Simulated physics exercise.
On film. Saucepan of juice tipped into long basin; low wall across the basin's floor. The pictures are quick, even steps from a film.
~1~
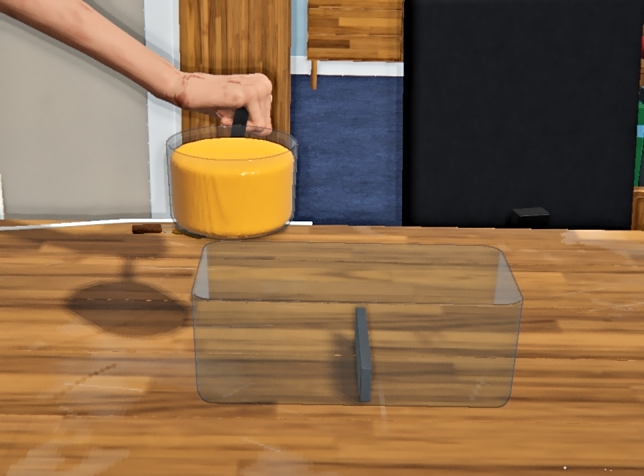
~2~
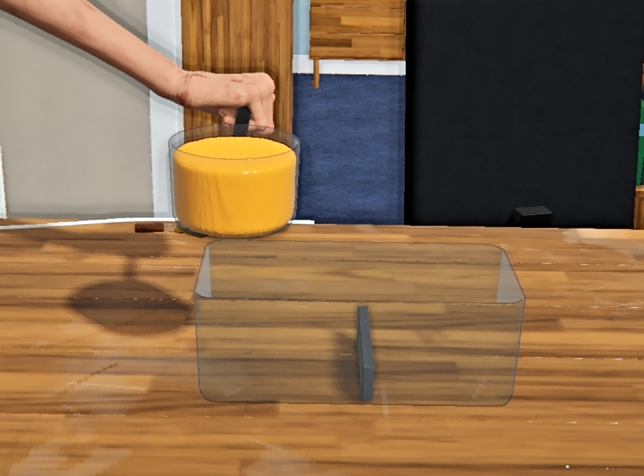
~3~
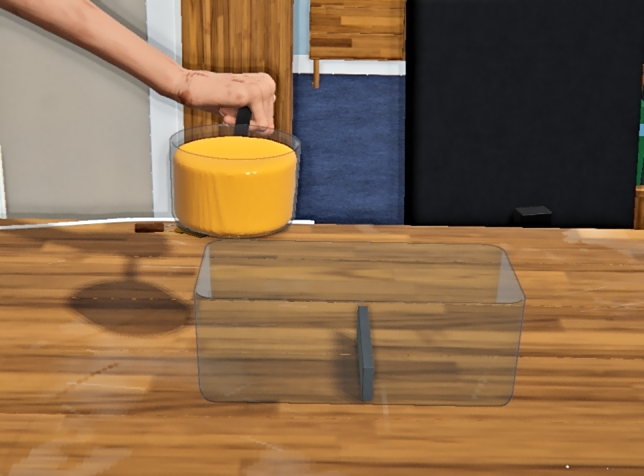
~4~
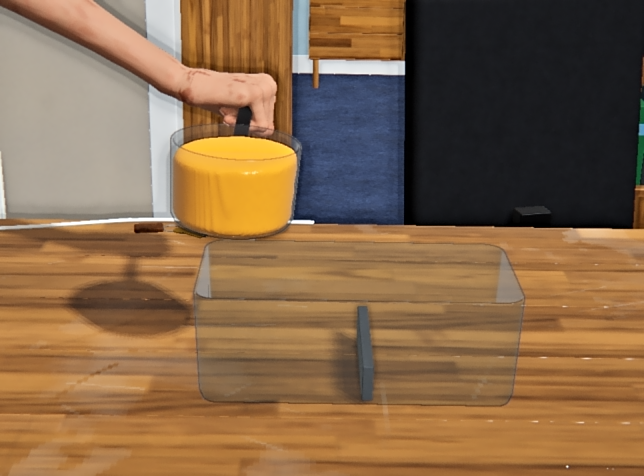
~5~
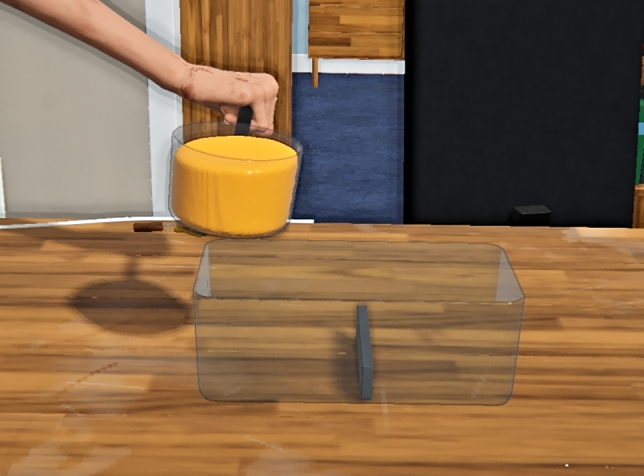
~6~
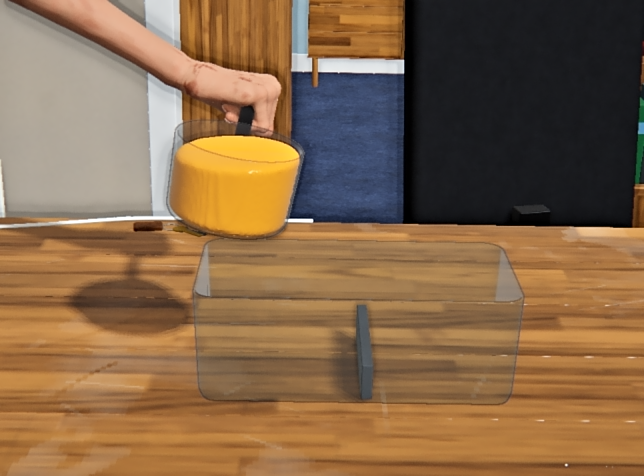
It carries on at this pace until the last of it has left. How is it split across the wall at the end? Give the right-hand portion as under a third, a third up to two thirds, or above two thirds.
The right-hand portion is a third up to two thirds.
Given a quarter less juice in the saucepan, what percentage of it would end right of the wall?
Something like 25 per cent, give or take.
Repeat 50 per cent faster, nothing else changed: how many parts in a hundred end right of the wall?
Roughly 35 in a hundred.
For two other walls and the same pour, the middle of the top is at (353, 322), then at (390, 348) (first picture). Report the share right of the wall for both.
It works out to around 50 per cent for the first and around 20 per cent for the second.
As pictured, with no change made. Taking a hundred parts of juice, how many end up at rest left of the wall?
Share approx. 55 %.
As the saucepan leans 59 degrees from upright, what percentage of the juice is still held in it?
Around 70 in a hundred.
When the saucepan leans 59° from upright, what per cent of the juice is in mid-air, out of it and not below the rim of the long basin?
It's close to 20 percent.
A moment on, the saucepan is tipped part way and 69 per cent is still to pour, 7 is left of the wall and 4 right of it.
Next, the saucepan is tipped on its side and 19 per cent is still to pour, 30 is left of the wall and 42 right of it.
Then the saucepan is tipped on its side and 2 per cent is still to pour, 52 is left of the wall and 44 right of it.
Later the saucepan is tipped on its side and 0 per cent is still to pour, 55 is left of the wall and 45 right of it.
In the end 55 per cent lies left of the wall, 45 right of it and 0 outside.
